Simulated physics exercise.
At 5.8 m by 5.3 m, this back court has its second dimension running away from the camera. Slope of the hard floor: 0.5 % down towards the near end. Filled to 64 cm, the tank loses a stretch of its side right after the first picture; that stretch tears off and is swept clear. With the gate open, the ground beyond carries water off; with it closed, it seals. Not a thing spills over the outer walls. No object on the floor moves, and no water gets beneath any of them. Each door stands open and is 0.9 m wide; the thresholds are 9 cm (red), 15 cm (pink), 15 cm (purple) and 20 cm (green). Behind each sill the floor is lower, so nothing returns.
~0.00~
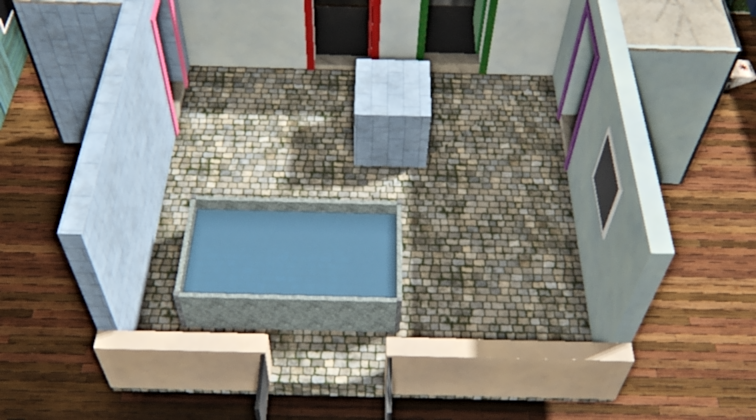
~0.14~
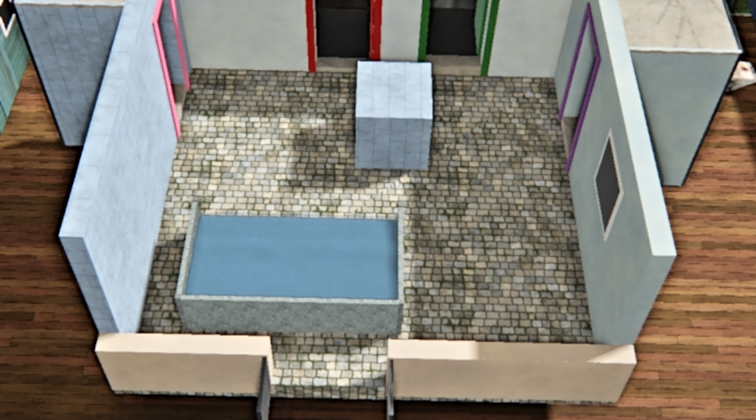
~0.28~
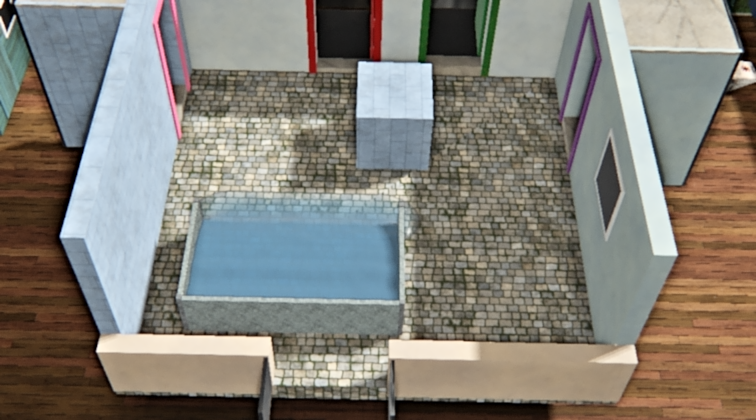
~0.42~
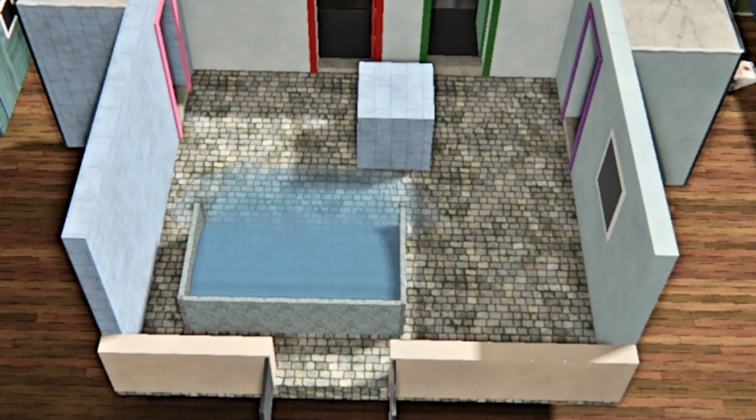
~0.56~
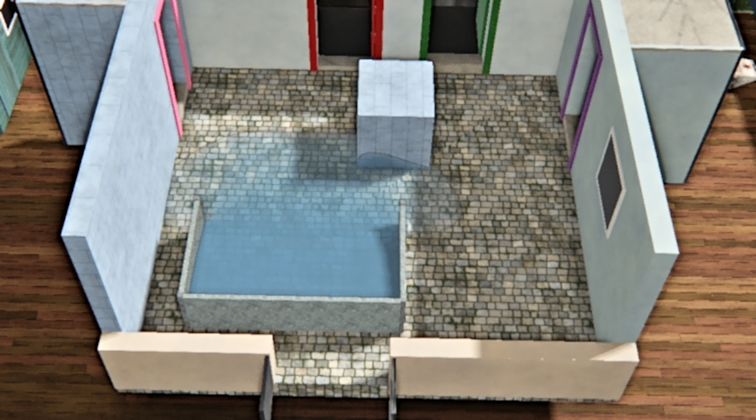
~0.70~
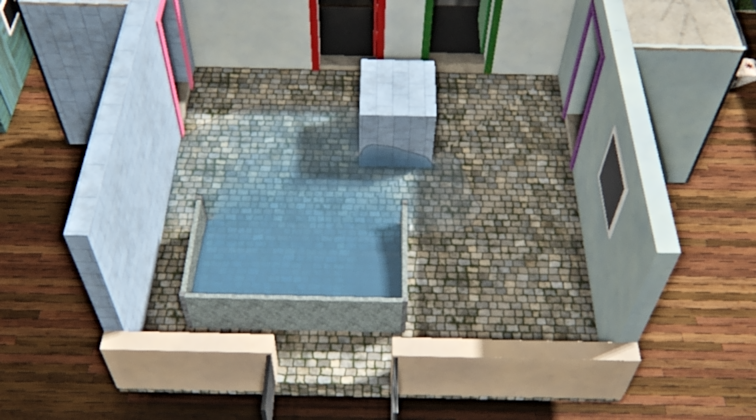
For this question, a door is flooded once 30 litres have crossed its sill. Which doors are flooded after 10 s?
One by one: Red door: Limit crossed; pink door: Limit crossed; purple door: Limit not crossed; green door: Limit not crossed.
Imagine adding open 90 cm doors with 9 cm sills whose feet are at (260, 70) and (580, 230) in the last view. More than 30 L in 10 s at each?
Well, the first one ends up on the high side, the second one on the low side.
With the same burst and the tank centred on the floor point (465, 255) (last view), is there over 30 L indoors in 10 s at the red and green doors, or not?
Red gets no more than that, green gets more than that.
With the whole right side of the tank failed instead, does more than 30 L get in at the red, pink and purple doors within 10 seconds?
Result: Red limit not passed, pink limit not passed, purple limit not passed.
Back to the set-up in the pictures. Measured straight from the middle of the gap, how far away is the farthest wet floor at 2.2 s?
About 4.8 m.
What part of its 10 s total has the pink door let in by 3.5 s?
Some 90 per cent by then.
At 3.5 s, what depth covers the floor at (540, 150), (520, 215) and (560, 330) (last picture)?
Listed order: 6 / 3 / 3 cm.
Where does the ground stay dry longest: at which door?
That would be the green door, last of all.
After 1.4 s water covers 45 % of the floor and is deepest (44 cm) near (309, 72); red door 8 cm at the sill, 37 L in, pink door 11 cm at the sill, 0 L in, purple door not reached, green door not reached.
After 2.2 s water covers 60 % of the floor and is deepest (44 cm) near (207, 69); red door 26 cm at the sill, 146 L in, pink door 20 cm at the sill, 0 L in, purple door 13 cm at the sill, 0 L in, green door 1 cm at the sill, 0 L in.
After 3.5 s water covers 75 % of the floor and is deepest (20 cm) near (243, 138); red door 17 cm at the sill, 241 L in, pink door 20 cm at the sill, 52 L in, purple door 8 cm at the sill, 0 L in, green door 4 cm at the sill, 0 L in.
After 6.0 s water covers 90 % of the floor and is deepest (16 cm) near (138, 362); red door 9 cm at the sill, 267 L in, pink door 7 cm at the sill, 59 L in, purple door 12 cm at the sill, 2 L in, green door 7 cm at the sill, 0 L in.
After 10.0 s water covers 95 % of the floor and is deepest (11 cm) near (269, 365); red door 3 cm at the sill, 268 L in, pink door 4 cm at the sill, 59 L in, purple door 6 cm at the sill, 3 L in, green door 4 cm at the sill, 0 L in.
